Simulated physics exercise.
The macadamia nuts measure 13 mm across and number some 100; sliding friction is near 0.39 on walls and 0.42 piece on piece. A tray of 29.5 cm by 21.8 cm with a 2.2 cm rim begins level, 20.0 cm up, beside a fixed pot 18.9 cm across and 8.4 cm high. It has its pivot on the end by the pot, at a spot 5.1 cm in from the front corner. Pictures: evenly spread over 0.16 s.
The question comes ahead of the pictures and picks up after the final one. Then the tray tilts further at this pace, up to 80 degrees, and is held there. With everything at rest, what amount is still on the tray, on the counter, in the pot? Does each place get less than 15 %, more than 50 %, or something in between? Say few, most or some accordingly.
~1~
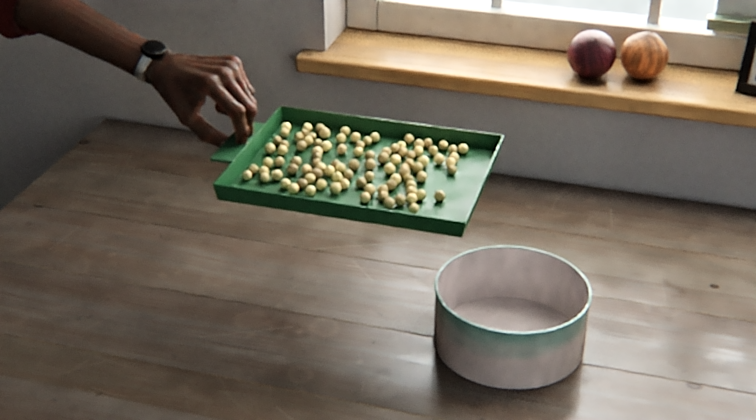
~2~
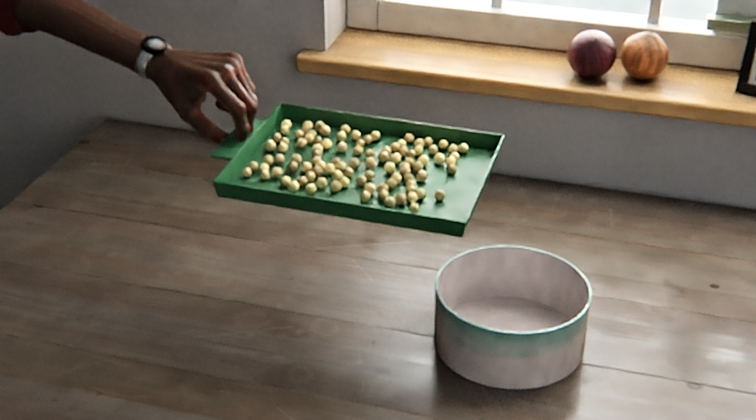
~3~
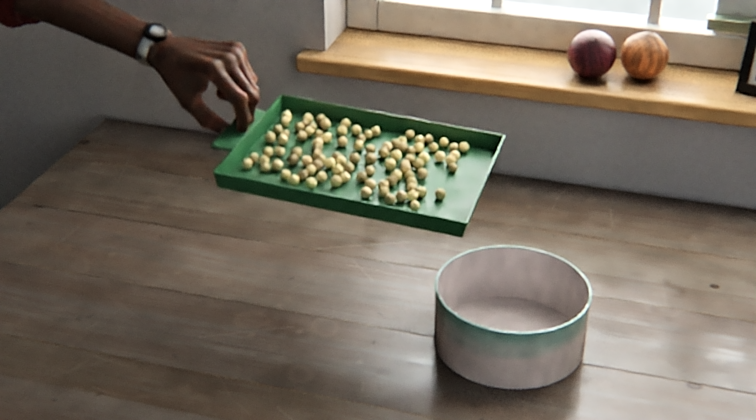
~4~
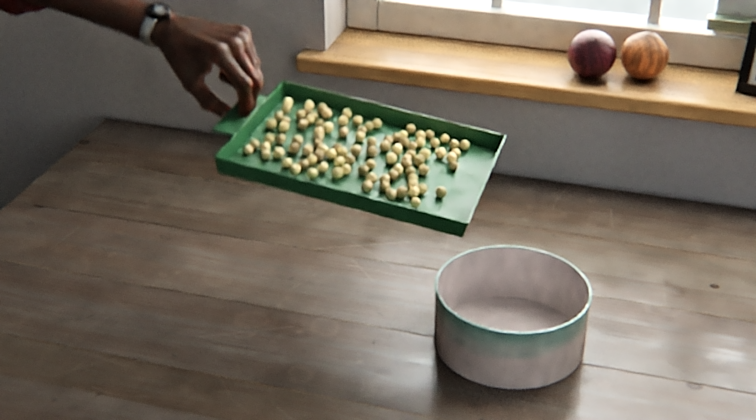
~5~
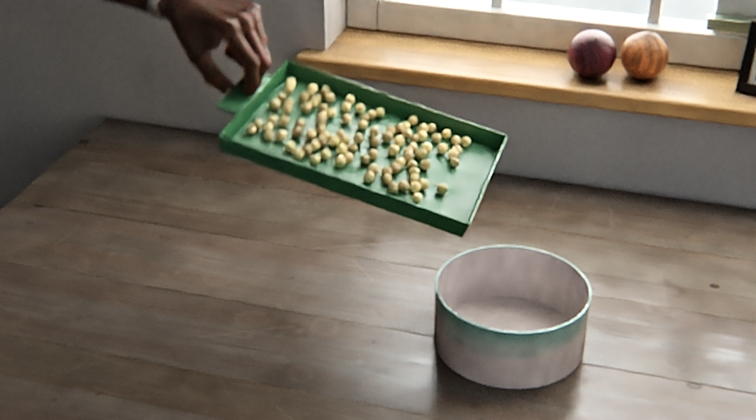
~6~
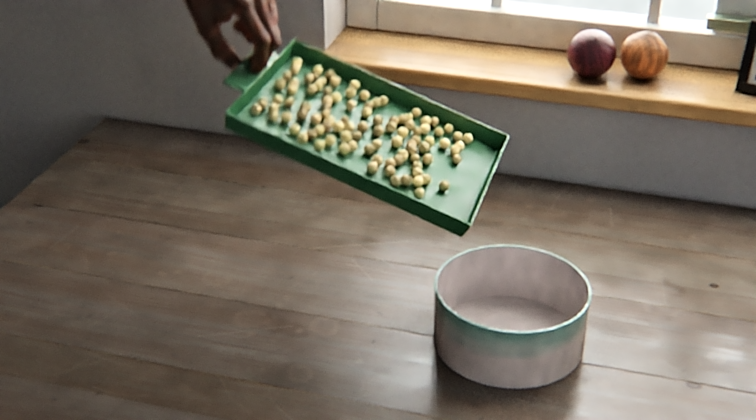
Tray: Some. Counter: Some. Pot: Some.
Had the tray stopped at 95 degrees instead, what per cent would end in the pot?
Estimate: Roughly 70 percent.
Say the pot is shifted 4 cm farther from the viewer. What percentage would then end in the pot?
About 45 %.
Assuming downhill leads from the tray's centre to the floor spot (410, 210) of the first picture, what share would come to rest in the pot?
That would be close to 10 per cent.
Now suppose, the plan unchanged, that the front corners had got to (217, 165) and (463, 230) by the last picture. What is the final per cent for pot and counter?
Pot 0 % / counter 85 %.
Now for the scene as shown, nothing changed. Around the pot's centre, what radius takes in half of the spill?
Some 36 cm, give or take.
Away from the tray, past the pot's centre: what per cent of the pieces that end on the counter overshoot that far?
90 %.
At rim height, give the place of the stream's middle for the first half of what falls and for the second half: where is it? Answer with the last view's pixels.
First near (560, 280), then at (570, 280).
Then, 0.16 s after the last picture, tilt 51 degrees; the tray holds 100 %, the pot 0 %.
Then, 0.28 s after the last picture, tilt 74 degrees; the tray holds 100 %, the pot 0 %.
Then, 0.52 s after the last picture, tilt 80 degrees; the tray holds 30 %, the pot 35 %.
In the end, tray 25 %, counter 30 %, pot 45 %.
